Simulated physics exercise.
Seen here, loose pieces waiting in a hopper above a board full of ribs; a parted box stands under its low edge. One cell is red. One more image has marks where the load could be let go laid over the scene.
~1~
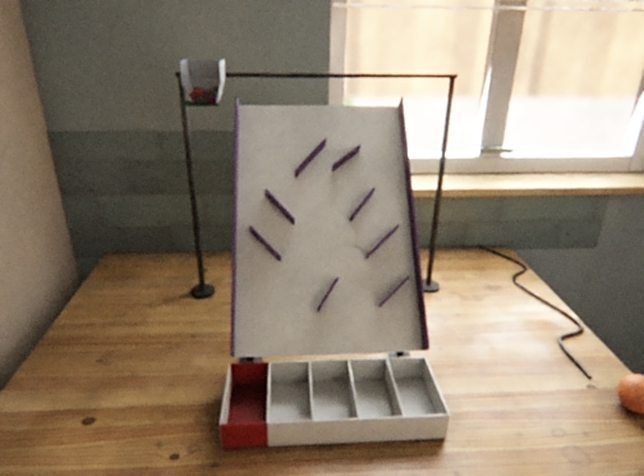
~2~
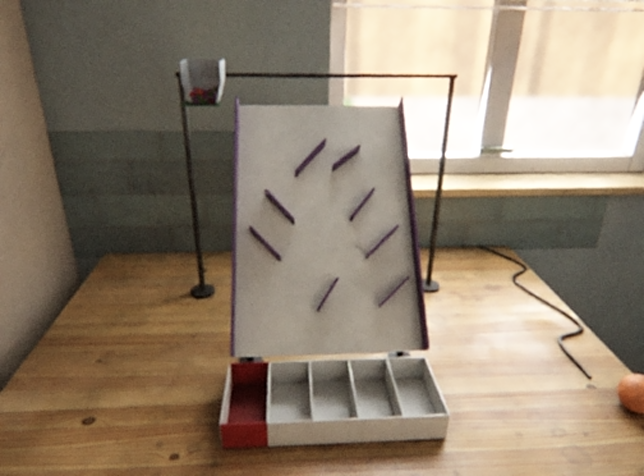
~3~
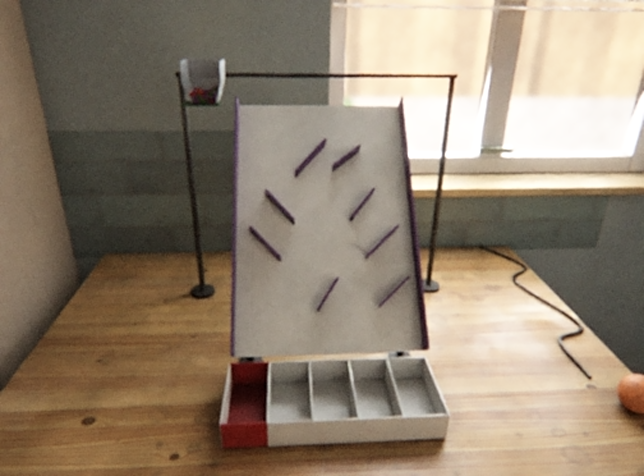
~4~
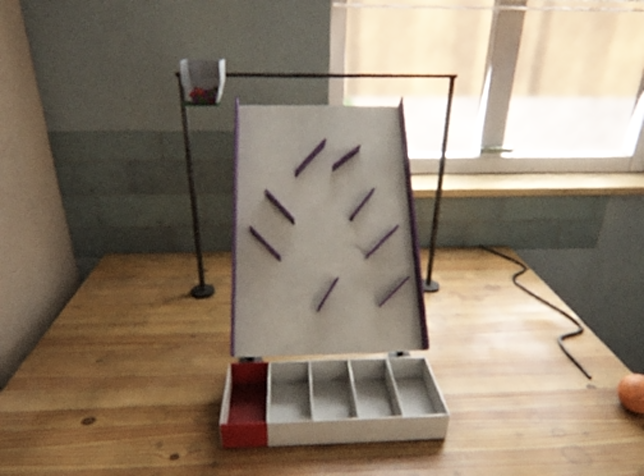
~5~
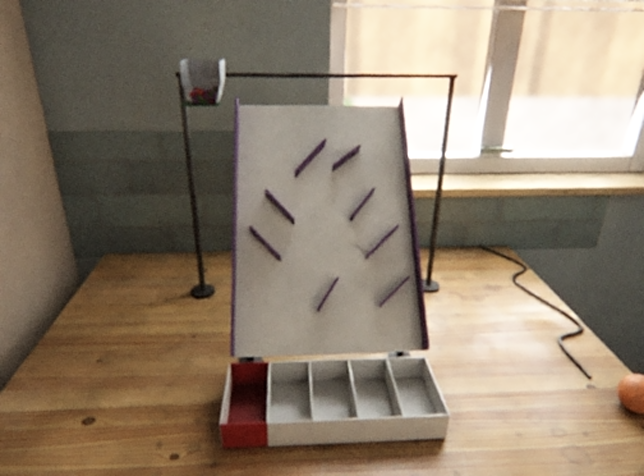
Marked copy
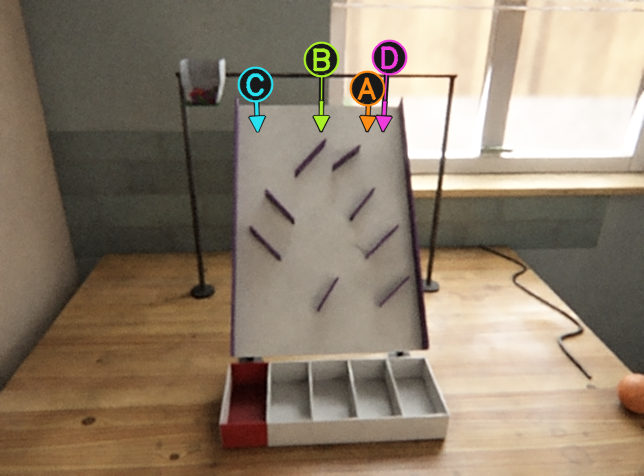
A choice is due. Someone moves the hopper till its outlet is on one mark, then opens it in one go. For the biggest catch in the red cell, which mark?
Use mark C.
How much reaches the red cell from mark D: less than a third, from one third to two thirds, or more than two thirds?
Mark D gives less than a third.
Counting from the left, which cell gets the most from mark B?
The second from the left.
On the marked copy, mark A meets the board at (367, 125); mark B meets the board at (321, 125); mark C meets the board at (257, 125); mark D meets the board at (383, 125).
For mark A, about a tenth in the red cell, the larger part in other cells, about a tenth held on the board.
For mark B, about a tenth in the red cell, the larger part in other cells, about a tenth held on the board.
For mark C, roughly half in the red cell, roughly half in other cells.
For mark D, not one piece in the red cell, the larger part in other cells, about a tenth held on the board.
